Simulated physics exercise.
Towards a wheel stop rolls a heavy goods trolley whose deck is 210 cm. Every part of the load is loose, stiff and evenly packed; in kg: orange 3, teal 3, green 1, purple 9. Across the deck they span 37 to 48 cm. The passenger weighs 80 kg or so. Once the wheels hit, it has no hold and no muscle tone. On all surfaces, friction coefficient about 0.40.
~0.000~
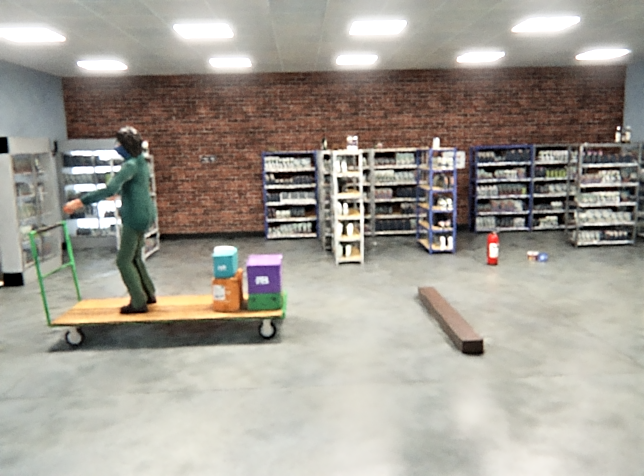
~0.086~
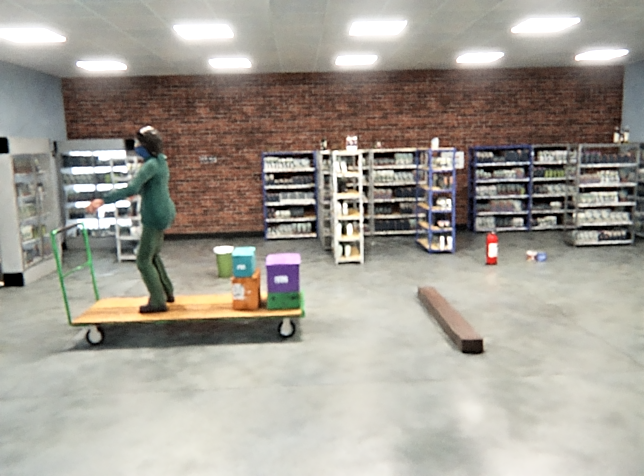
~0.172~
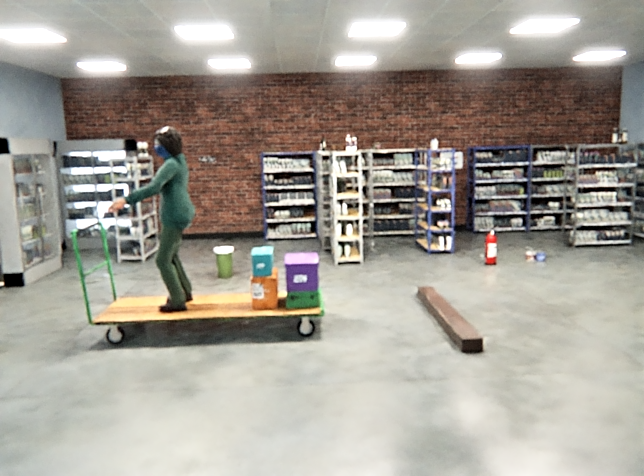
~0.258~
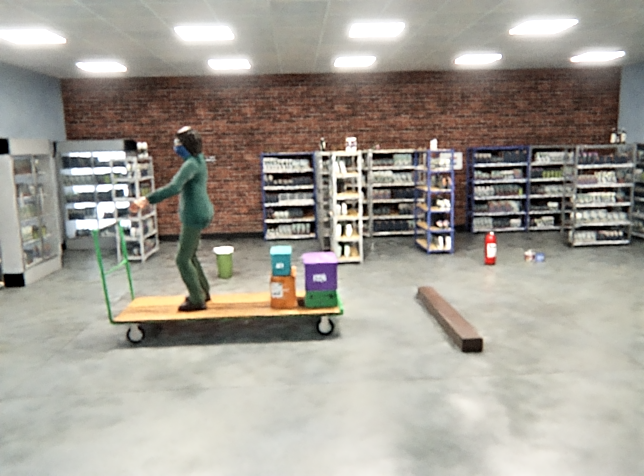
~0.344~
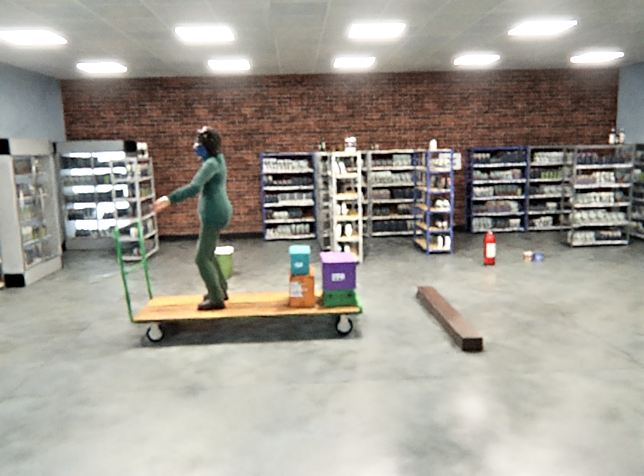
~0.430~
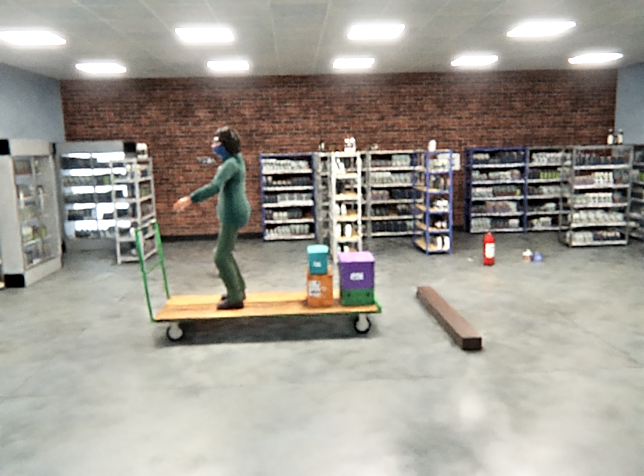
In a storeroom, a cart carrying a standing figure and colourful containers rolls steadily right.
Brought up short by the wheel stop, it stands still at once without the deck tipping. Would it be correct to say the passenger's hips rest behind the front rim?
Yes, they rest behind it.
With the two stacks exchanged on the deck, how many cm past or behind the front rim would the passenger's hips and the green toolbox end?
Hips 100 behind, green 50 behind.
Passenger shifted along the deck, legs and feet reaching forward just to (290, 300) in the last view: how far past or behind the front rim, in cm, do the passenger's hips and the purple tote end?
You'd find the hips 40 cm past and the purple one 170 cm past the front rim.
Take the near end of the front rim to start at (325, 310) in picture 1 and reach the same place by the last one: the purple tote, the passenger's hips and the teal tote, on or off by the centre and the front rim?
Then purple off, hips on, teal off.
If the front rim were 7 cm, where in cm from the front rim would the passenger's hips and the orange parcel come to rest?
The hips would stop 20 cm behind the front rim, and the orange item 50 cm behind it.
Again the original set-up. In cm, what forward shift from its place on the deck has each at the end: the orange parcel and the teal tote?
Orange 10, teal 95; both in cm.
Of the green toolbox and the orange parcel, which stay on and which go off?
Result - green: Stays; orange: Stays.
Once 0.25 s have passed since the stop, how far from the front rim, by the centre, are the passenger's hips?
About 85 cm behind the rim.
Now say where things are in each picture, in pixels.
The first picture shows hips (138, 215), orange parcel (228, 289), rim corner (284, 315); 0 cm covered, 159 to go.
The second picture shows hips (158, 215), orange parcel (247, 289), rim corner (303, 314); 18 cm covered, 141 to go.
The third picture shows hips (177, 214), orange parcel (265, 288), rim corner (323, 313); 35 cm covered, 124 to go.
The fourth picture shows hips (196, 214), orange parcel (284, 287), rim corner (342, 312); 53 cm covered, 106 to go.
The fifth picture shows hips (215, 213), orange parcel (302, 286), rim corner (361, 311); 70 cm covered, 89 to go.
The sixth picture shows hips (234, 213), orange parcel (320, 286), rim corner (380, 310); 88 cm covered, 71 to go. Speed about 2.0 m/s.
The wheels strike at 0.78 s.
After 1.33 s the passenger's hips are 51 cm behind the rim, near (395, 256) in the last picture's view.
After 1.78 s the passenger's hips are 27 cm behind the rim, near (418, 255) in the last picture's view.
When all is still (4.0 s), past the rim, teal tote and purple tote; behind it, orange parcel, green toolbox and the passenger's hips.
